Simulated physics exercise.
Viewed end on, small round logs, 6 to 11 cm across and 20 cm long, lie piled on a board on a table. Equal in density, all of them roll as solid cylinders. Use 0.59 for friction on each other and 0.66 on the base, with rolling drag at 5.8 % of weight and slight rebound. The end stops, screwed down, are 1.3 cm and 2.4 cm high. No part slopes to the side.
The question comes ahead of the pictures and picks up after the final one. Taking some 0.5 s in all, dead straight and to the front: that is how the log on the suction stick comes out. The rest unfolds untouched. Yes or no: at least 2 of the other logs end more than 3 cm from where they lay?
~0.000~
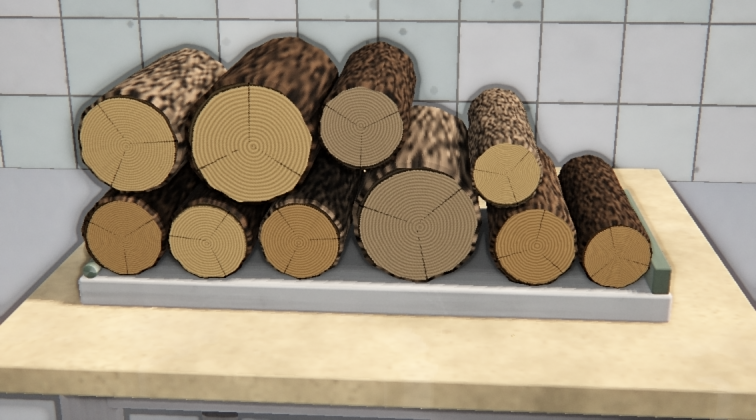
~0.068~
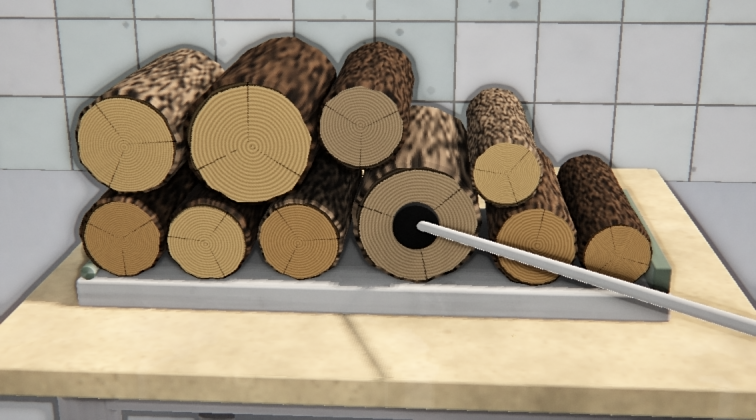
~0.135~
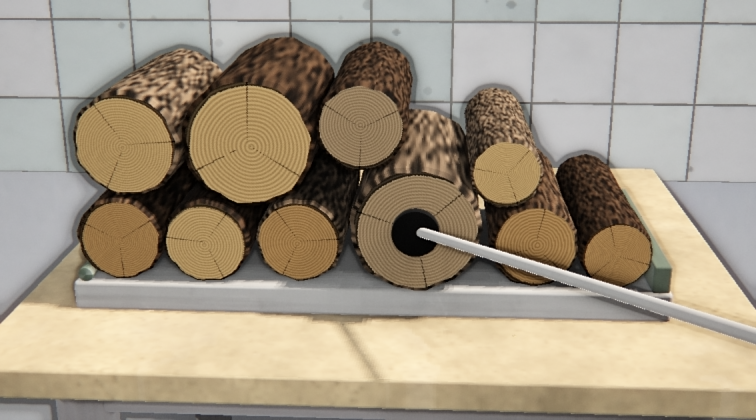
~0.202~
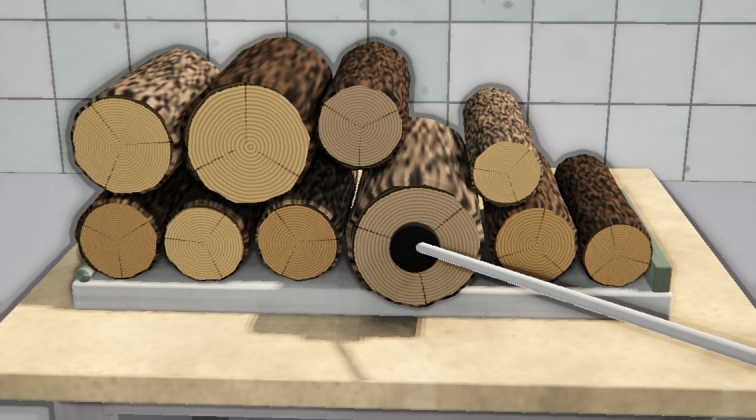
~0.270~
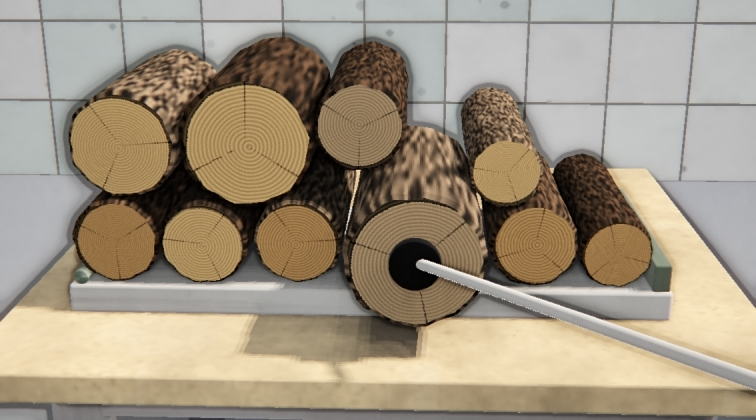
Answer: Yes, with a count of 2.
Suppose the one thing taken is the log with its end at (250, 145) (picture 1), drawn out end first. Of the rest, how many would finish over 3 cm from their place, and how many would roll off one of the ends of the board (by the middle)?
The tally would be 1 shifting, 0 getting out.
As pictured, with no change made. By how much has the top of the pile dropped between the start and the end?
Some 0 cm lower.
After 0.60 s, 1 now displaced over 3 cm; the one last seen at (360, 128) 3.8 cm down.
After 0.67 s, 2 now displaced over 3 cm; the one last seen at (360, 128) 2.6 cm right and 8 cm down.
After 0.76 s, 2 now displaced over 3 cm; the one last seen at (360, 128) 2.1 cm right and 10 cm down.
At rest by 1.0 s, 2 moved over 3 cm; not one off the ends of the board; the one last seen at (360, 128) 2.1 cm right and 10 cm down; top of the pile 20 cm high, from 20 cm.
